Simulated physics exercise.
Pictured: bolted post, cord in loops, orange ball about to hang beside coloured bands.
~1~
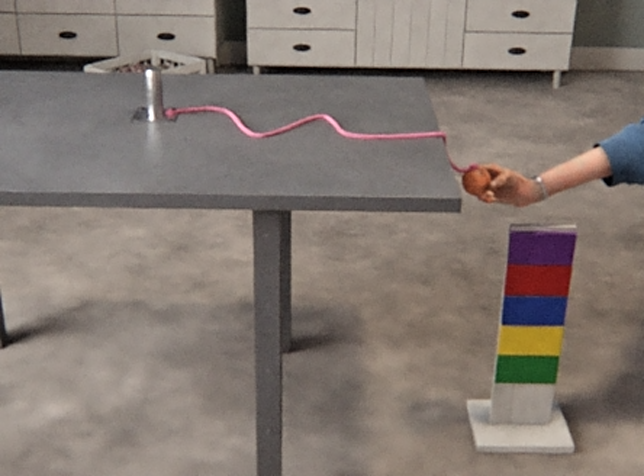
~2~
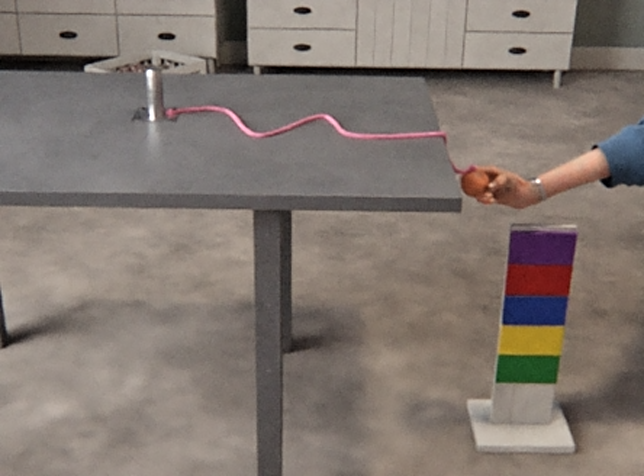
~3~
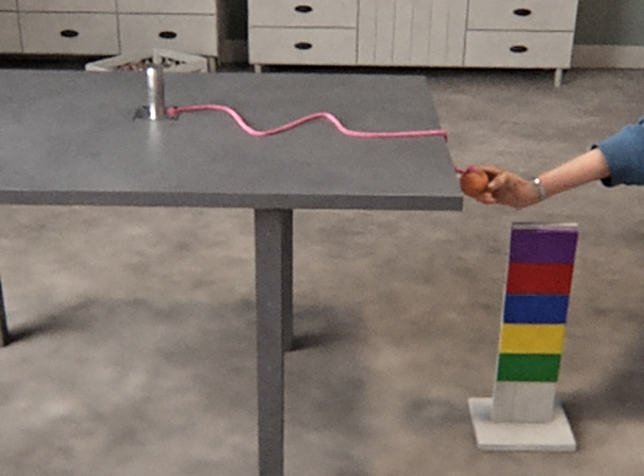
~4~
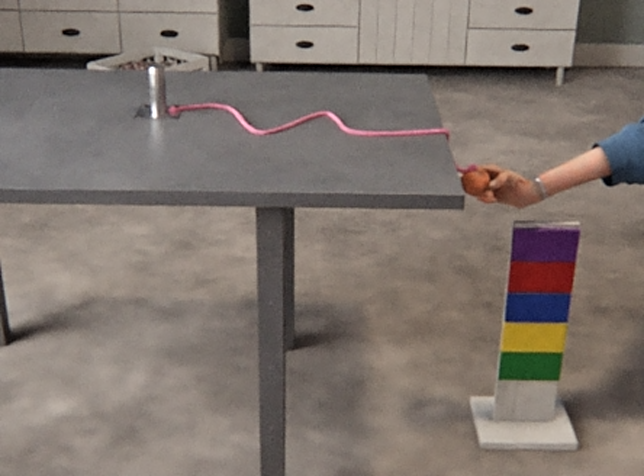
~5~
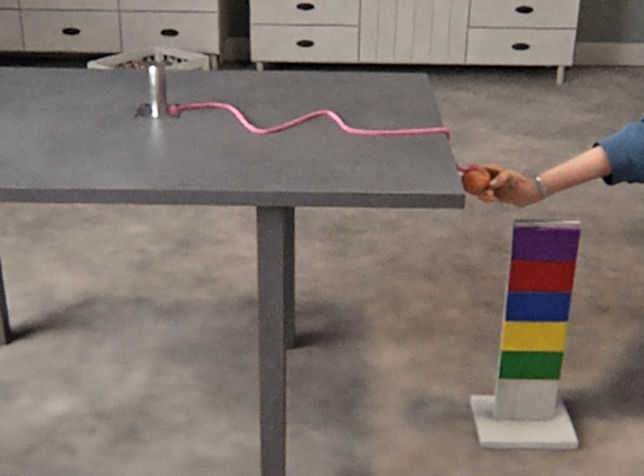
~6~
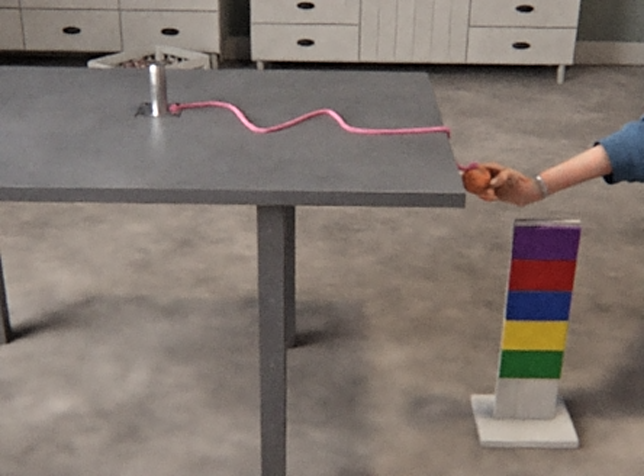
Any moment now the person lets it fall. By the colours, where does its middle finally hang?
At the blue band.
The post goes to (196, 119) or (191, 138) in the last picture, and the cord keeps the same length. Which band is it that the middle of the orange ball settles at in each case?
First try: Yellow; second try: Yellow.
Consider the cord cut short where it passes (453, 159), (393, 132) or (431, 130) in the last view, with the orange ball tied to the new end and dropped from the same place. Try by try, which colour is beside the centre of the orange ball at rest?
First try: Red; second try: Above them all; third try: Purple.
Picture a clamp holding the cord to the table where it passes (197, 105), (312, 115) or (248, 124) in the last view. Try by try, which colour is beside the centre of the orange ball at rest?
Lab note: Try 1 blue; try 2 purple; try 3 red.
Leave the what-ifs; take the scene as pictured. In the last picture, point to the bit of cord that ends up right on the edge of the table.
Around (342, 123).
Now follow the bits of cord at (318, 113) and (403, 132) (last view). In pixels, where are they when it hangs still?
(397, 124) and (443, 200), approximately.
Soon after, ball near (461, 300); level with blue.
After that, ball near (414, 300); level with blue.
And then, ball near (442, 302); level with blue.
In the end, ball near (435, 303); level with blue. The blue one.
